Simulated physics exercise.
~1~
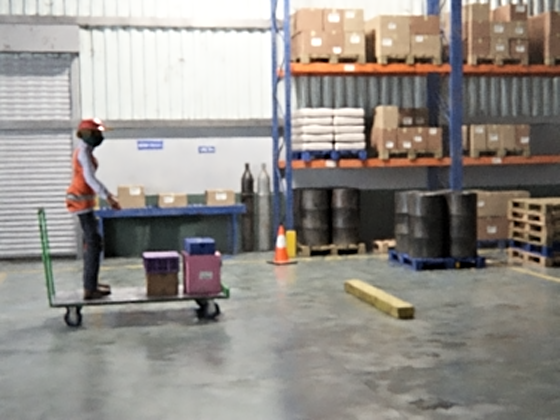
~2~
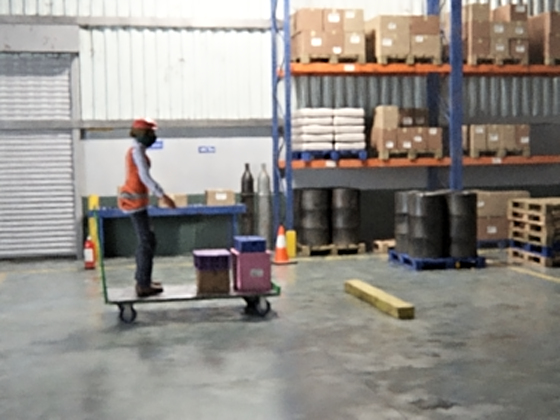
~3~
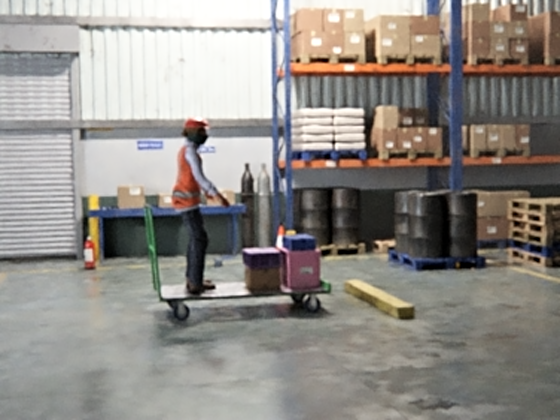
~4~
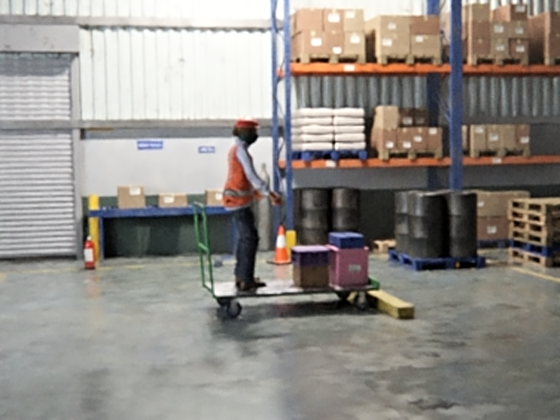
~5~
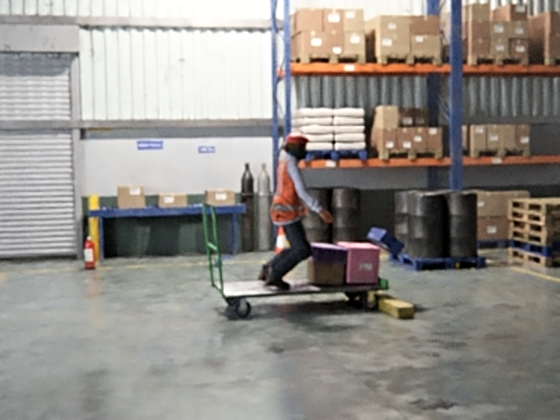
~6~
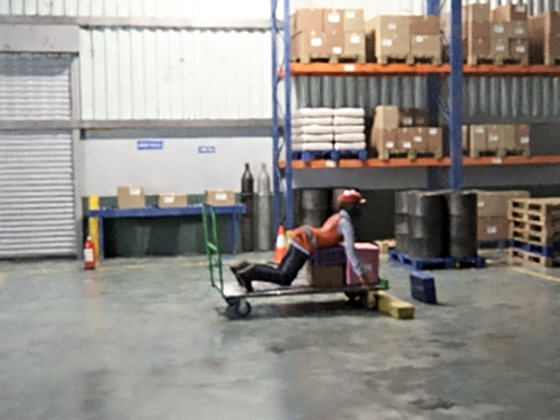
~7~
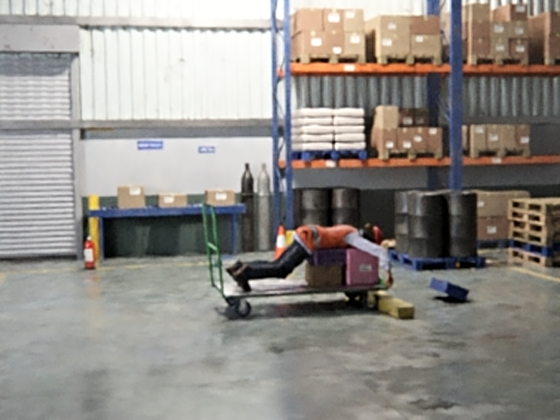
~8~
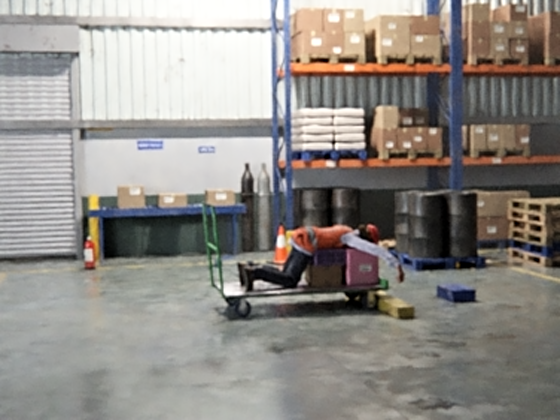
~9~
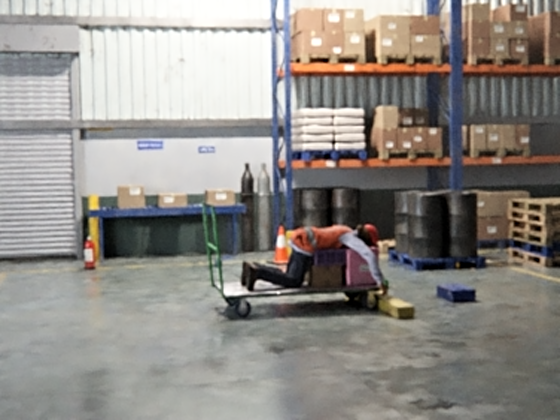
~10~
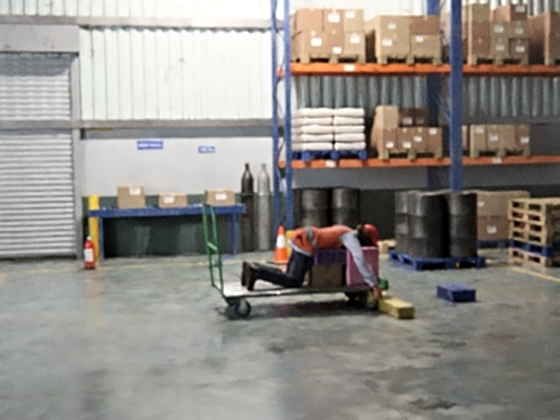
In a warehouse with tall racks of cartons and dark drums, a flat trolley with a green handle rolls to the right, carrying a few boxes and a figure in an orange vest and red helmet standing behind them. The trolley reaches a low yellow block on the floor and stops abruptly. The blue box on top flies off the front, turning over as it drops to the floor, while the figure pitches forward, knees folding. The figure flops face down across the remaining boxes, arms hanging toward the block. At the end, the blue box lies beyond the block, and the others stay aboard.
